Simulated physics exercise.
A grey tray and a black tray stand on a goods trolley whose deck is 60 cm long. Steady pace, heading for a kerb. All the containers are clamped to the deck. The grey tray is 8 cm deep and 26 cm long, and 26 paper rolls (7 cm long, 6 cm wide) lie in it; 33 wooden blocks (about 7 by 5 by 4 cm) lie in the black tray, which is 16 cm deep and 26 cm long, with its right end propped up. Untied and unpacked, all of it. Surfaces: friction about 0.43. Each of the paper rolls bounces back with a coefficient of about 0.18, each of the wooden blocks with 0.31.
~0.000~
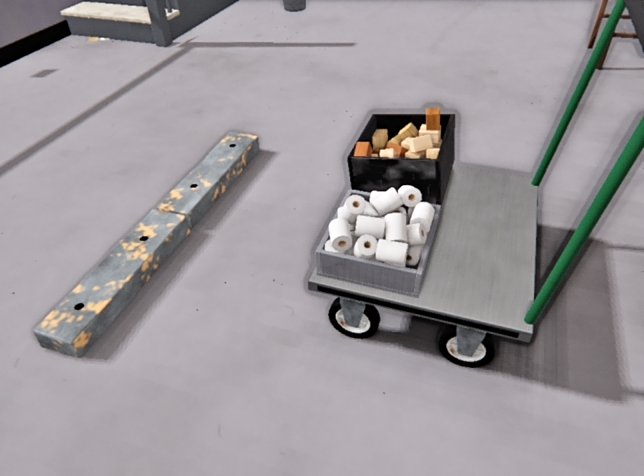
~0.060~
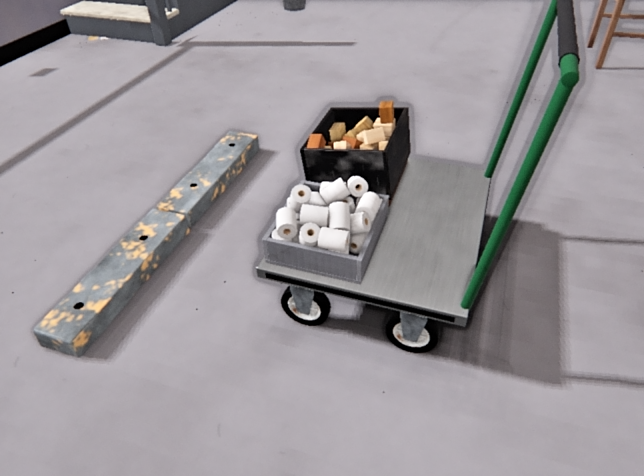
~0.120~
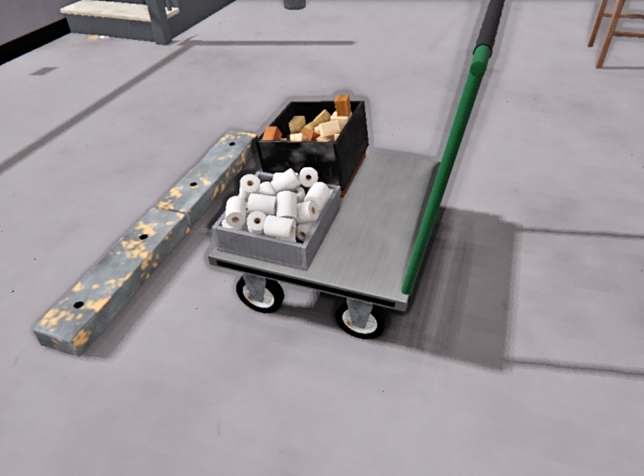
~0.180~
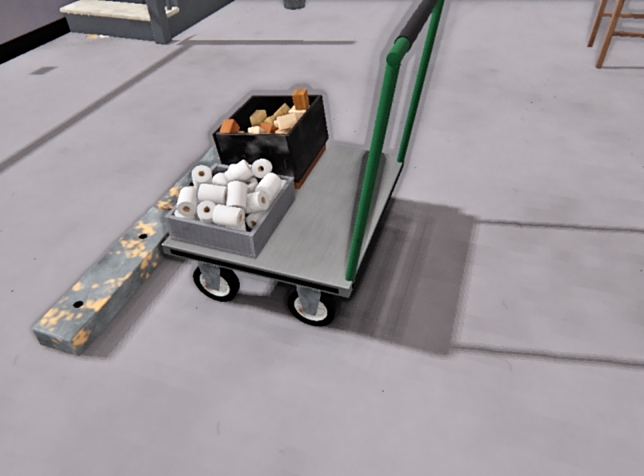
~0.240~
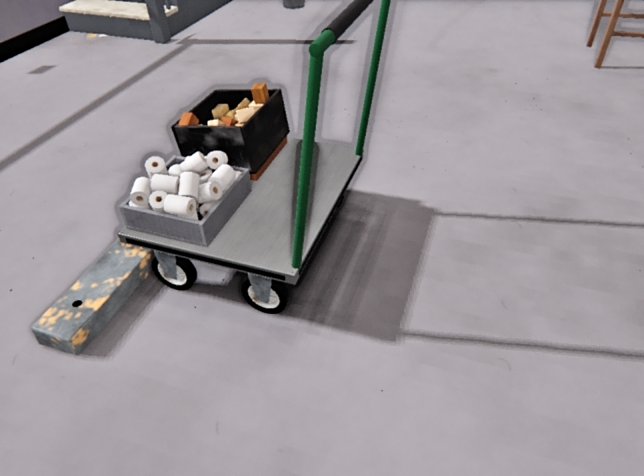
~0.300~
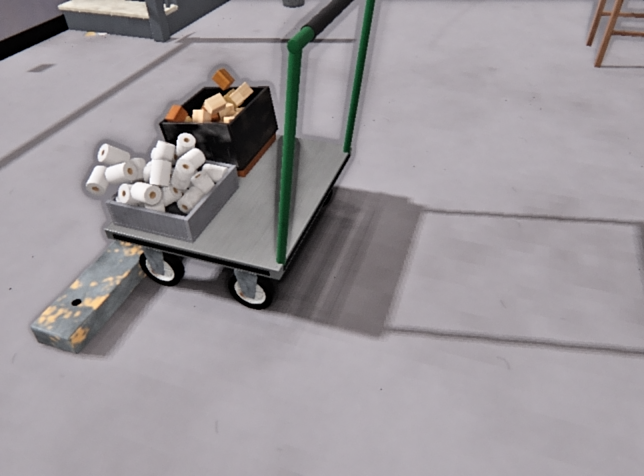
A green-handled trolley carrying a grey tray of white rolls and a black tray of wooden blocks rolled left to a blotchy kerb and stopped, and the rolls surged left over their tray's edge.
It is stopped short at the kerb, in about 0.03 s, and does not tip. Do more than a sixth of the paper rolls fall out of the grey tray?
The count that escapes climbs past a sixth.
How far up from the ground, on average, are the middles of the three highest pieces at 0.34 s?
Around 50 centimetres.
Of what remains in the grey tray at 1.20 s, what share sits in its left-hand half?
50 per cent or so.
After 0.34 s, grey tray 21 in, 5 out and black tray 33 in, 0 out.
After 0.46 s, grey tray 19 in, 7 out and black tray 32 in, 1 out.
After 0.69 s, grey tray 17 in, 9 out and black tray 32 in, 1 out.
When it is over (at 1.20 s), grey tray 17 in, 9 out and black tray 32 in, 1 out. Asked share, 9 of 26, 35 per cent.
